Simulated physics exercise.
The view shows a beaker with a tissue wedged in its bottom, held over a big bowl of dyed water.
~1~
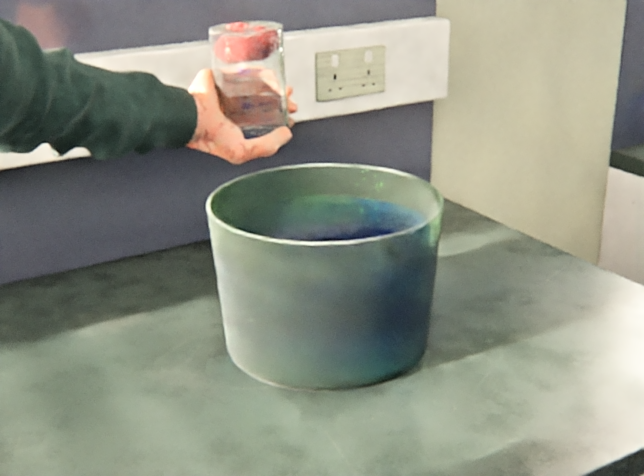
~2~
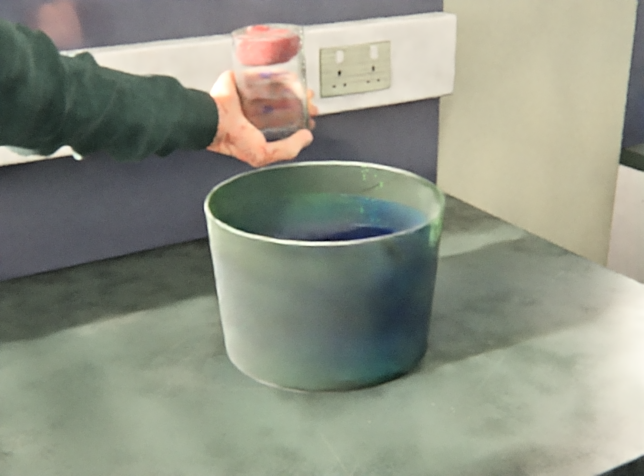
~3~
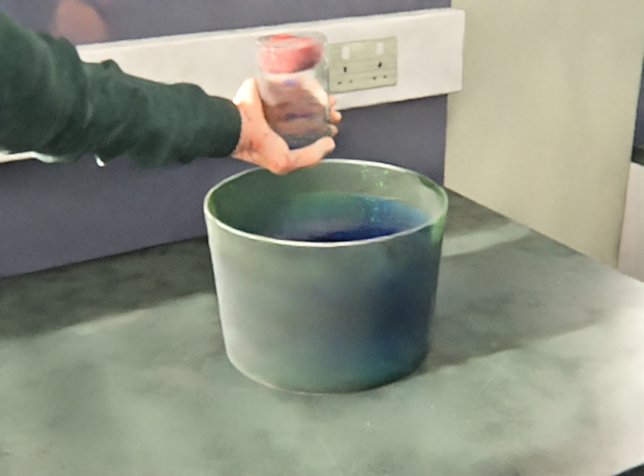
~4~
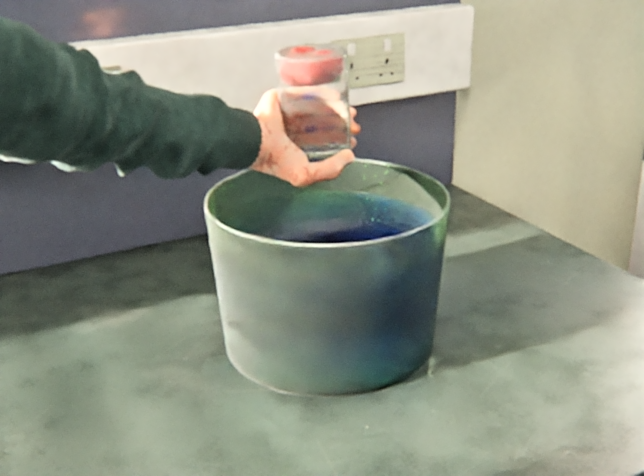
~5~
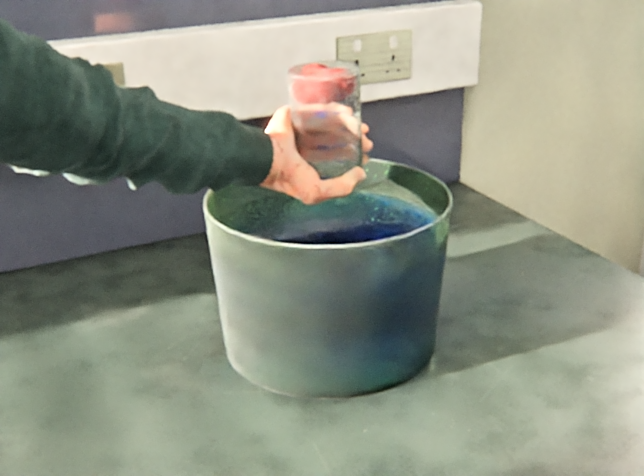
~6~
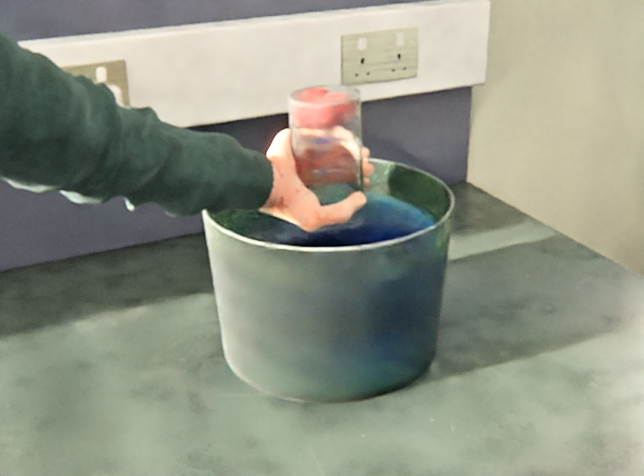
The clip shows a hand in a dark green sleeve holding a mouth-down beaker with reddish tissue in its upturned bottom, moving it right and lowering it over a big bowl of blue dyed water on a table.
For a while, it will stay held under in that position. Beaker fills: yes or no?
No.
Next, the beaker enters the dyed water.
After that, air is trapped inside and holds the level down.
Finally, the beaker is under, still full of air, and the tissue is dry.
